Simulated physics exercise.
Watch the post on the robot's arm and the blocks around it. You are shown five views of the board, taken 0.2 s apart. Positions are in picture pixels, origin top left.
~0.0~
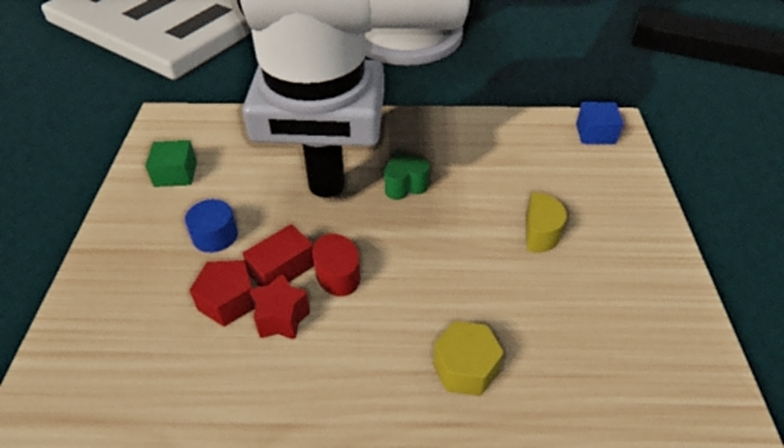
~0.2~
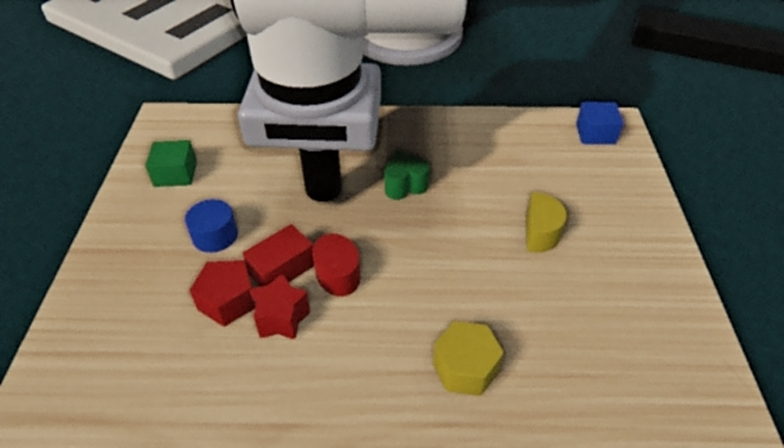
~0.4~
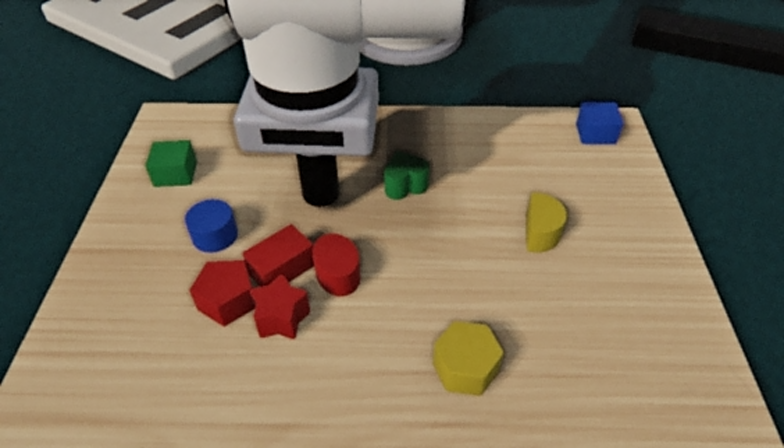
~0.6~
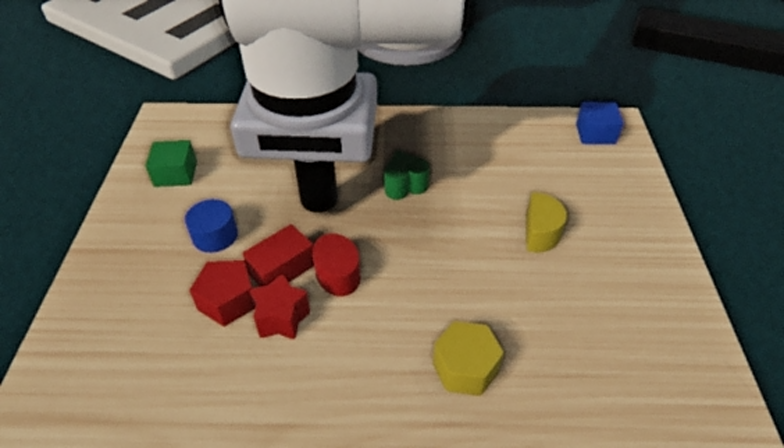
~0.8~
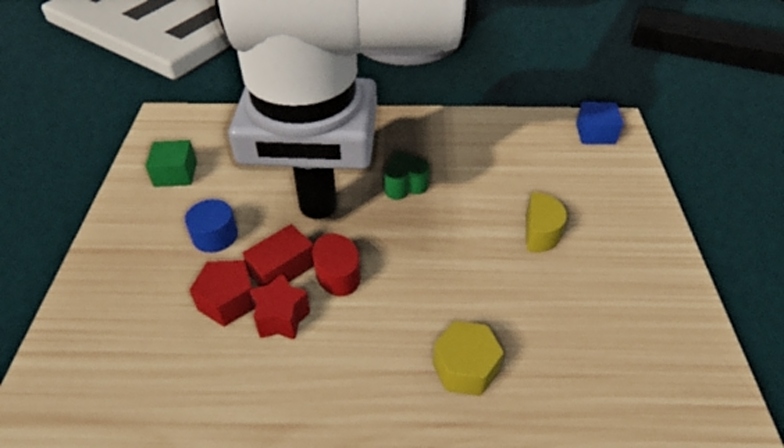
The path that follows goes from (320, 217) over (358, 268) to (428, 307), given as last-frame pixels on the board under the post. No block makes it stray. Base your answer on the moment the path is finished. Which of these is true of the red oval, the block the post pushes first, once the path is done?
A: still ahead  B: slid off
Correct choice: B.
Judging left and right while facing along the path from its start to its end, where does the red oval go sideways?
Seen from start to end, it moves right.
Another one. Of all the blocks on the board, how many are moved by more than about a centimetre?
I think only one will be displaced.
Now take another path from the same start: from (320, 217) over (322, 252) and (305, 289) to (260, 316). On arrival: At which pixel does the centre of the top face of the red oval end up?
When the path ends, it will be at (348, 287).
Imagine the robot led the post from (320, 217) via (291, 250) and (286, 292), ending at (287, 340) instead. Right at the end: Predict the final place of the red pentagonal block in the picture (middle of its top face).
The point I'd pick in the picture is (168, 316).
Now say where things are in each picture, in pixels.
In the first frame, lower end of the post at (327, 187), tops of blocks, red rectangle at (278, 248), red oval at (336, 254).
In the second frame, post at (324, 191), blocks as before.
In the third frame, post at (321, 196), blocks as before.
In the fourth frame, post at (319, 201), blocks as before.
In the fifth frame, post at (319, 207), red rectangle at (278, 248), red oval at (336, 254).
The first path, step by step. One third of the way, post at (342, 241); red oval at (340, 269).
Two thirds of the way, post at (379, 272); red oval at (344, 294), turned 50° clockwise.
At the end, post at (428, 297); red rectangle not moved; red oval at (344, 294), turned 50° clockwise.
